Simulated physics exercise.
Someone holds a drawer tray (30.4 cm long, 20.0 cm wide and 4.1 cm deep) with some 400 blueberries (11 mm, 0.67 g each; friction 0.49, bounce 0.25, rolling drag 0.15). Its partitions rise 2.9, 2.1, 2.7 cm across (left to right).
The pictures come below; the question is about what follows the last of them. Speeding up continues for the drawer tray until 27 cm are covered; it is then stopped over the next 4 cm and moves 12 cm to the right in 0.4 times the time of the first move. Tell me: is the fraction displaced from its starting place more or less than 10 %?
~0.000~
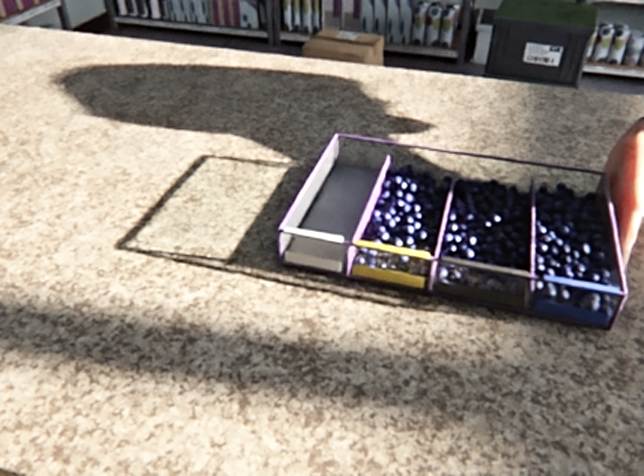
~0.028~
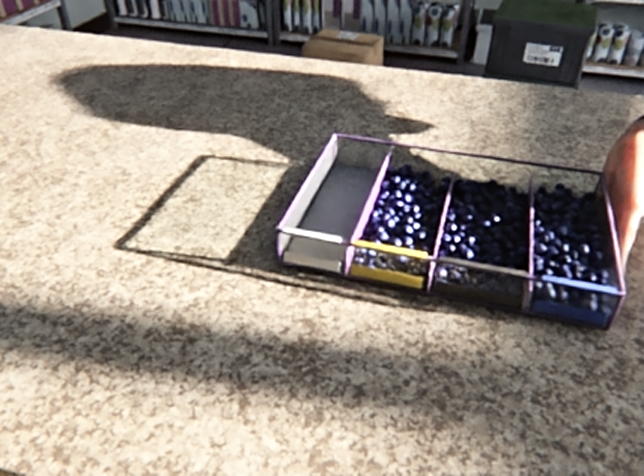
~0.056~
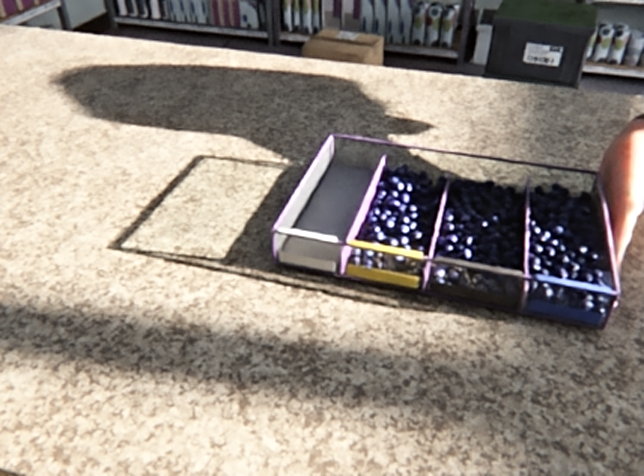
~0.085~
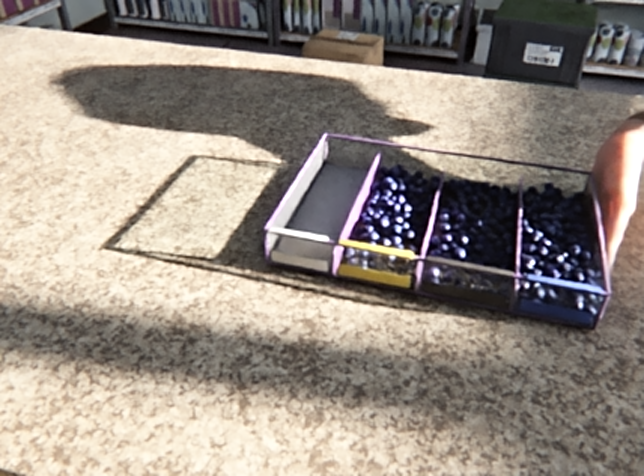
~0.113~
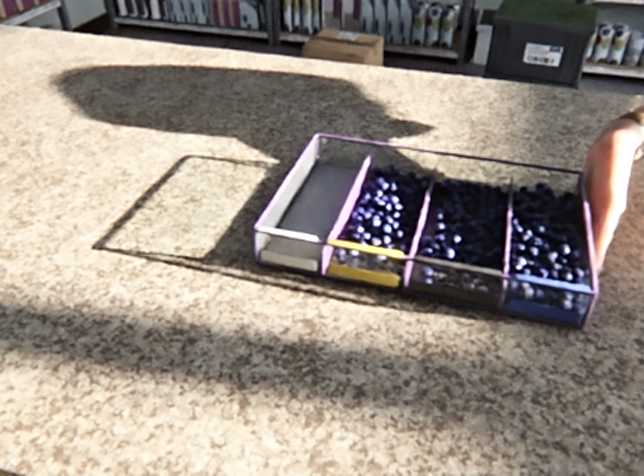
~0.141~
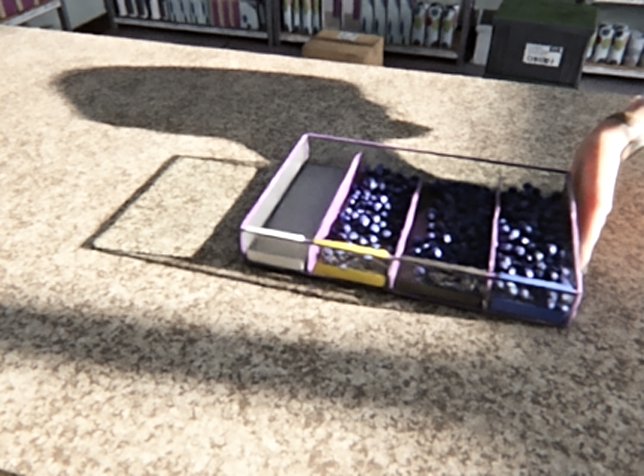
Ten percent is not exceeded.
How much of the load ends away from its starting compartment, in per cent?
Around 5%.
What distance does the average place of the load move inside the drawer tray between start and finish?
It moves some 1.0 cm.
Then, at 0.33 s, tilt 0 degrees; black 25 %, blue 40 %, yellow 35 %; 0 % away from where they began.
After 0.49 s, tilt 0 degrees; black 25 %, blue 40 %, yellow 35 %; 0 % away from where they began.
Then, at 0.64 s, tilt 0 degrees; black 25 %, blue 40 %, yellow 35 %; 0 % away from where they began.
After 0.78 s, tilt 0 degrees; black 30 %, blue 40 %, yellow 35 %; 5 % away from where they began.
In the end, at 1.2 s, black 30 %, blue 40 %, yellow 35 %; 5 % away from where they began.
